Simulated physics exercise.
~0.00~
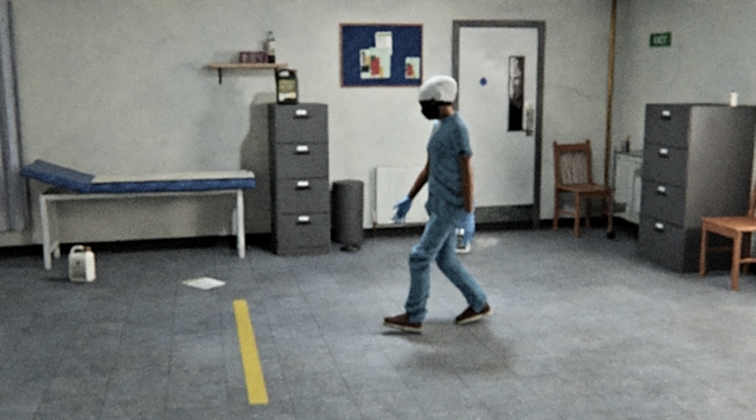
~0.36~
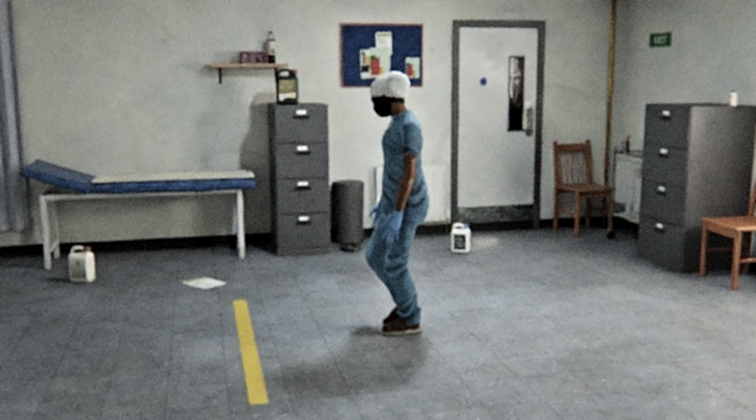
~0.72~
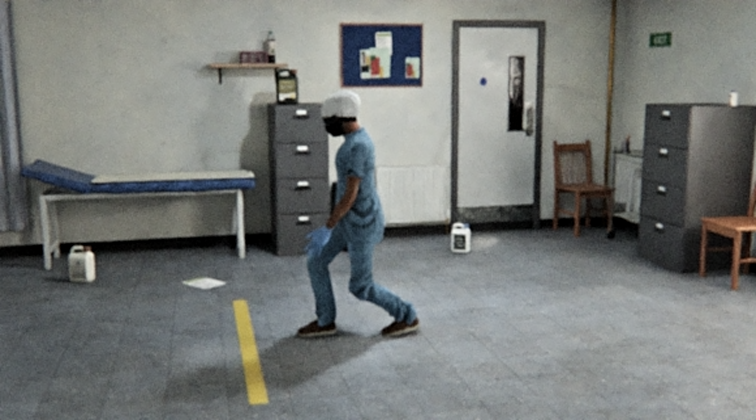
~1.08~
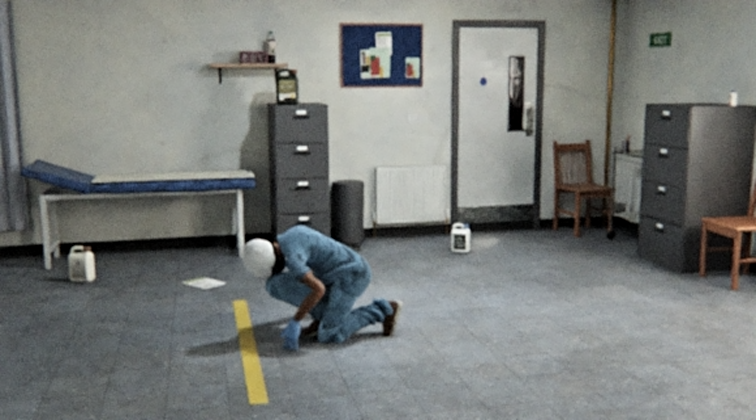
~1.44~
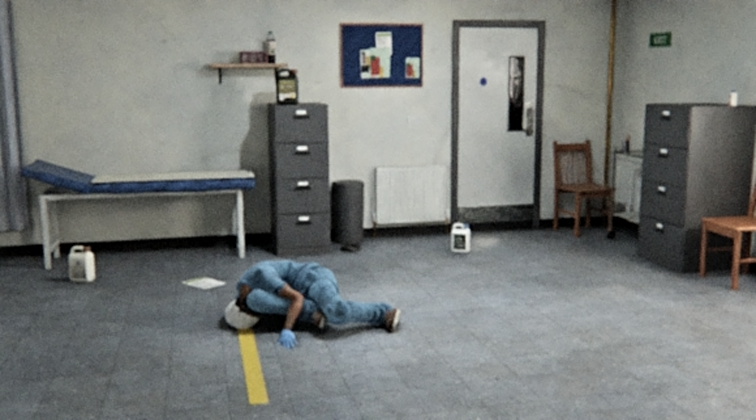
A person in blue scrubs, a white cap, a dark face mask and blue gloves walks left across the grey tiled floor of a clinic-like room, seen from a still, slightly raised view. A blue-topped couch stands at left, dark filing cabinets stand near the middle and at right, and a pale door and wooden chairs are behind. Nearing the yellow tape on the floor, the person folds forward onto the knees, head down and hands dropping low. The body then sinks onto the floor and lies curled, head by the tape, with chest and hips stopping short of it.
